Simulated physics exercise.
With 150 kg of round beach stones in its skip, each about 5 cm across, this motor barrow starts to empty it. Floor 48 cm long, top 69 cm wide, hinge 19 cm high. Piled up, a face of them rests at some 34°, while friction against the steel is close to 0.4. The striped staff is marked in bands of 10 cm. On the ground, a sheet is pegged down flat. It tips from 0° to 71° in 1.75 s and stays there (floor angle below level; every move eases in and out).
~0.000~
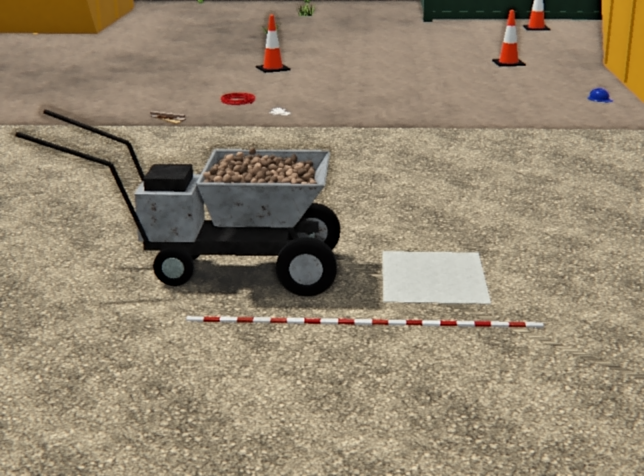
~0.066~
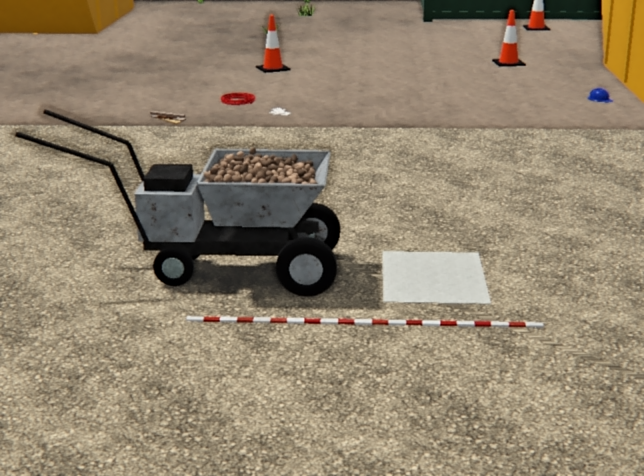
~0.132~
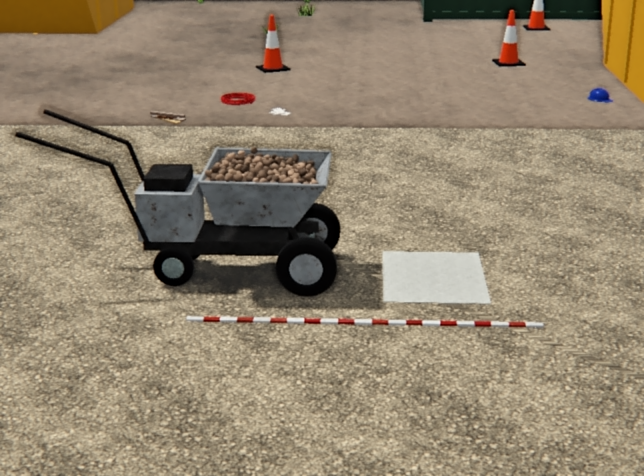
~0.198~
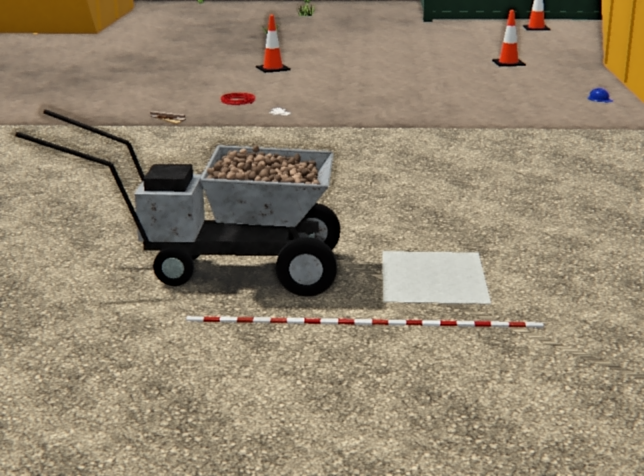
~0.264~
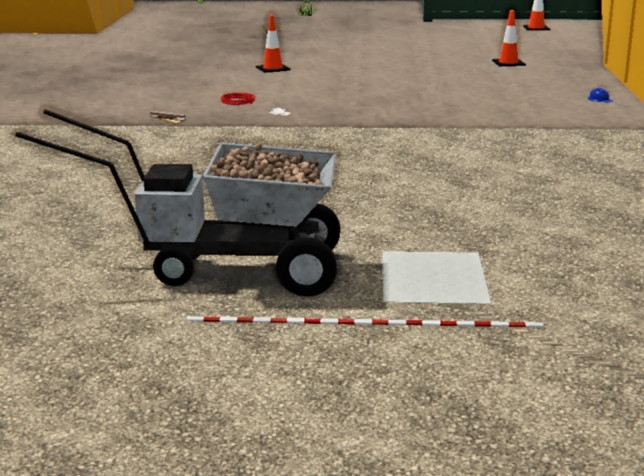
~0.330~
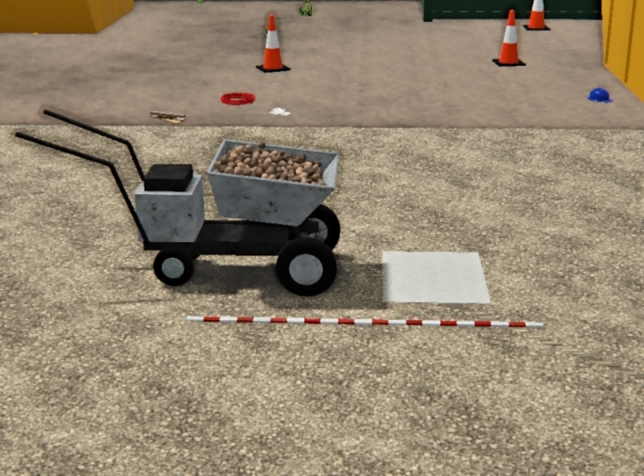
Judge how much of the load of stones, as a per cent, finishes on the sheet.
Some 65 per cent of it.
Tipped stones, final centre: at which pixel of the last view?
Somewhere near pixel (437, 270).
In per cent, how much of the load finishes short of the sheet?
Something like 5 in a hundred.
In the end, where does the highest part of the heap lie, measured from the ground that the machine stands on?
About 20 cm above it.
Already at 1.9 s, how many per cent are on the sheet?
Roughly 50 percent of the load.
After 1.3 s the floor is at 60°; 97 % in the skip, 3 % on the sheet; the foremost stones are at (414, 232).
After 1.9 s the floor is at 71°; 41 % in the skip, 48 % on the sheet, 11 % off the sheet elsewhere; the foremost stones are at (530, 274).
After 2.2 s the floor is at 71°; 18 % in the skip, 56 % on the sheet, 26 % off the sheet elsewhere; the foremost stones are at (588, 271).
After 4.2 s the floor is at 71°; 0 % in the skip, 3 % short of the sheet, 65 % on the sheet, 31 % off the sheet elsewhere; the foremost stones are at (618, 271).
